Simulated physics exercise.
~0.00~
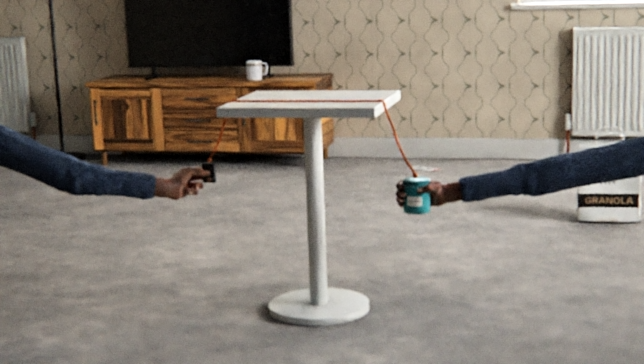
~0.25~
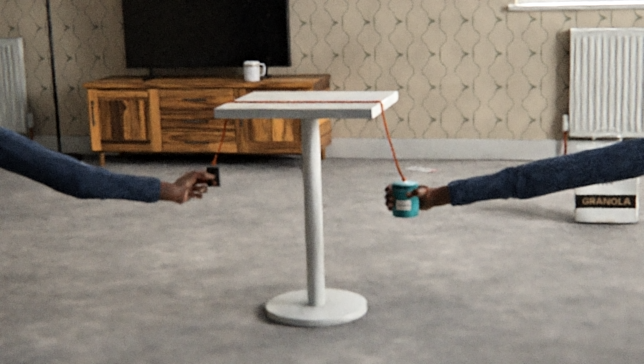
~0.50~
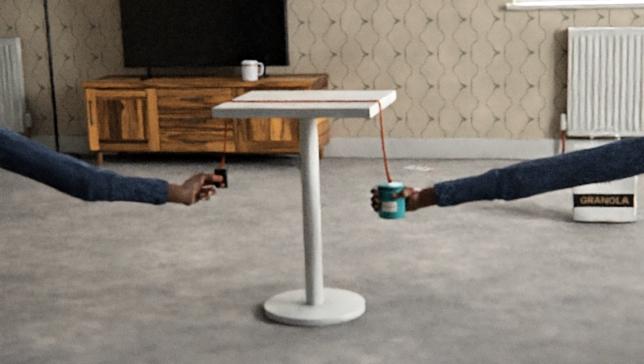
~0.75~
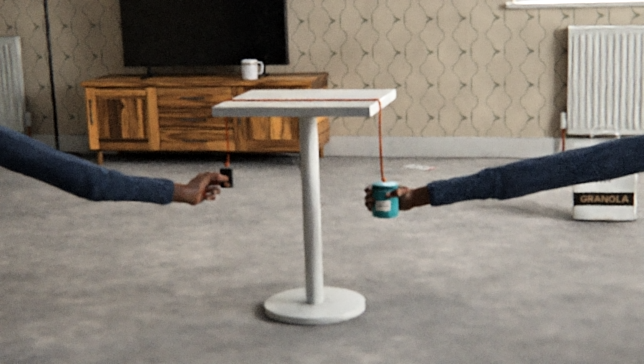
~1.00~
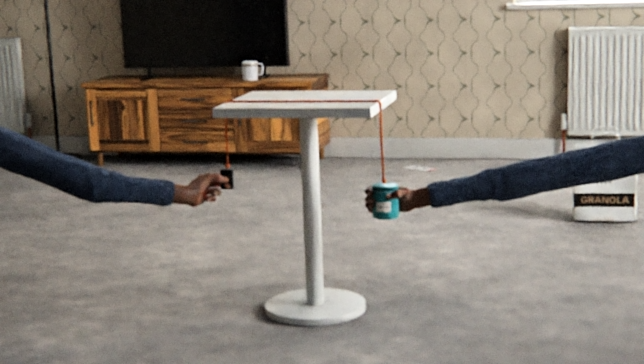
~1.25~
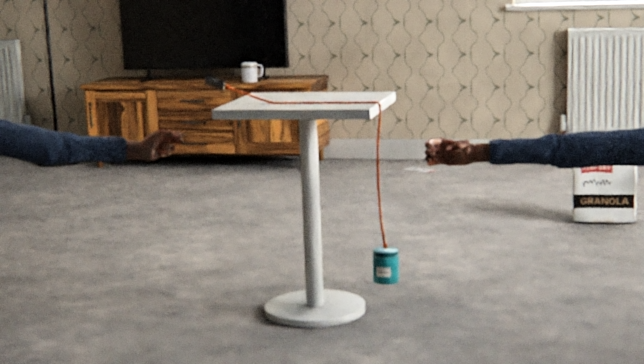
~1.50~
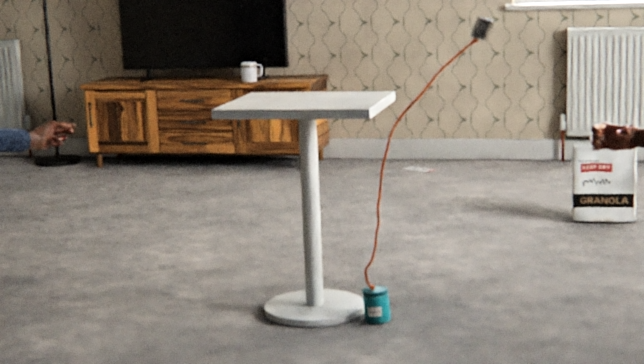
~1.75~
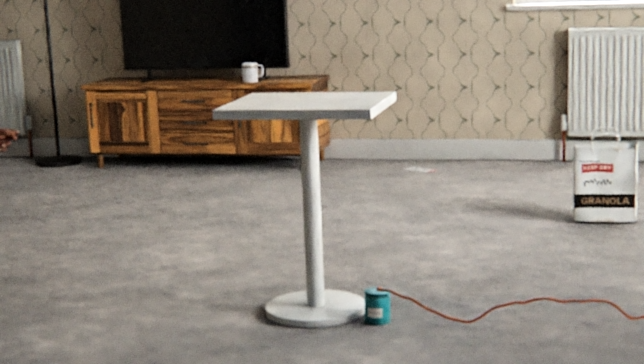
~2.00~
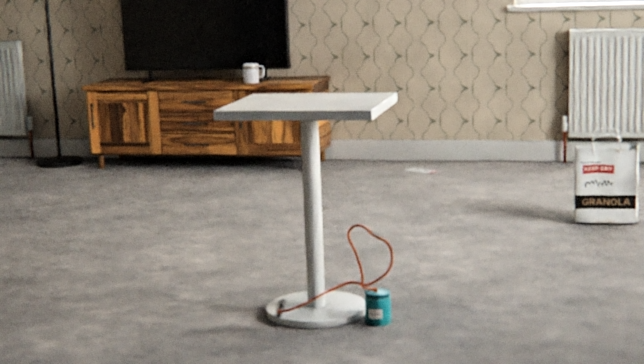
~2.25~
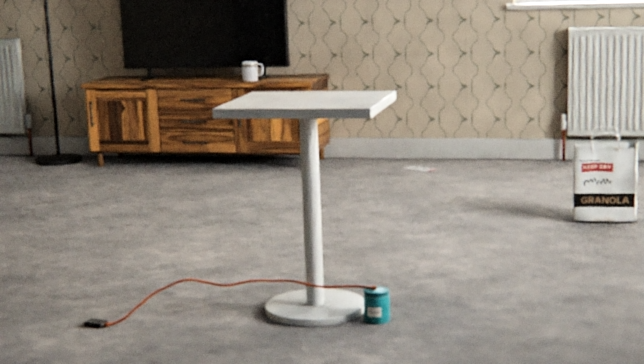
Two hands releasing a matchbox and teal jar joined by a shoelace over a small table, both ending on the floor.
